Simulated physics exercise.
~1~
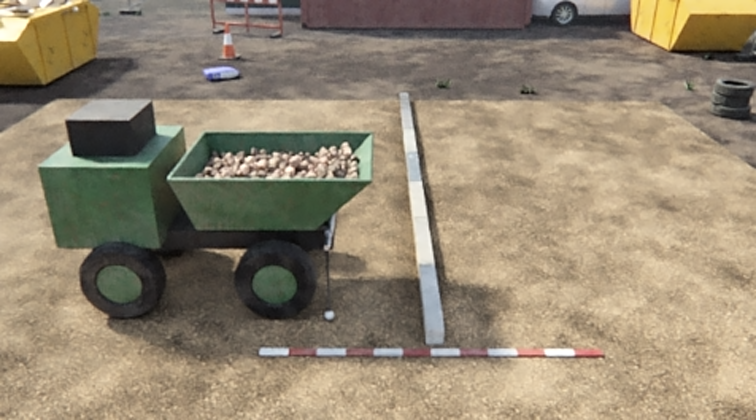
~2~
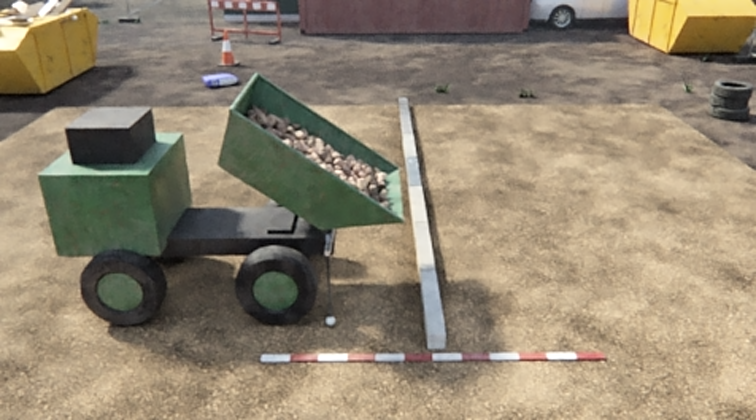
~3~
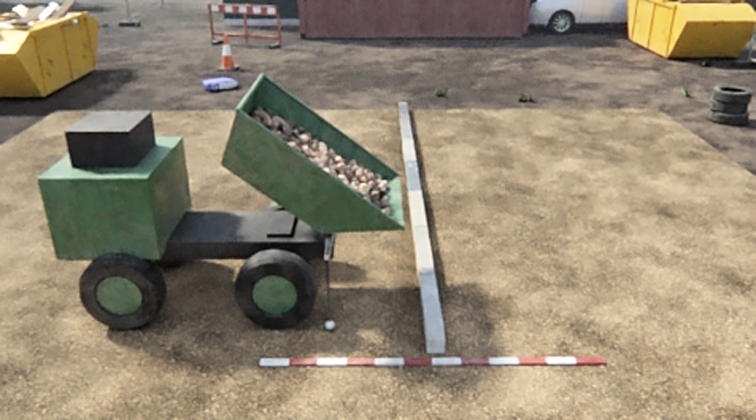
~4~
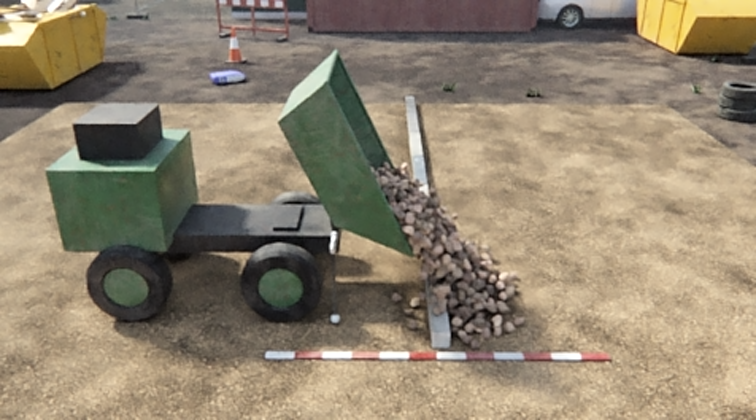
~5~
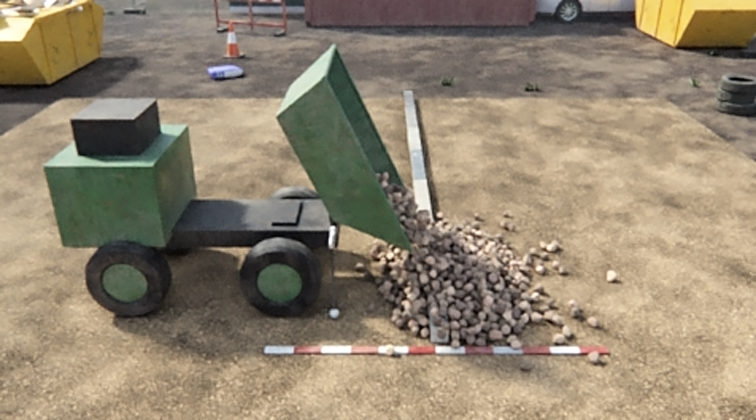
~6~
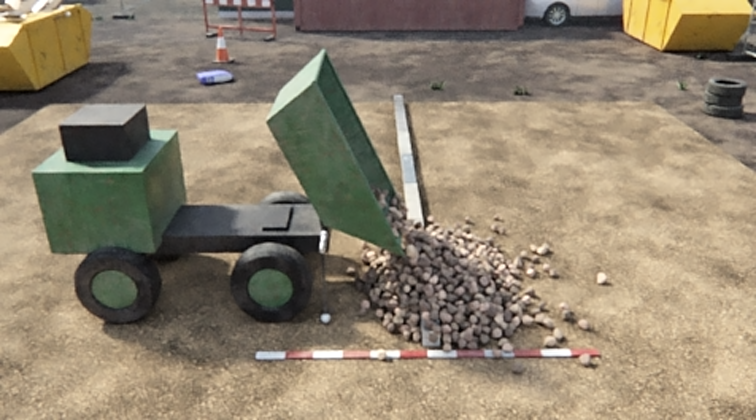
A green dumper tips its body and pours stones into a heap across the kerb.
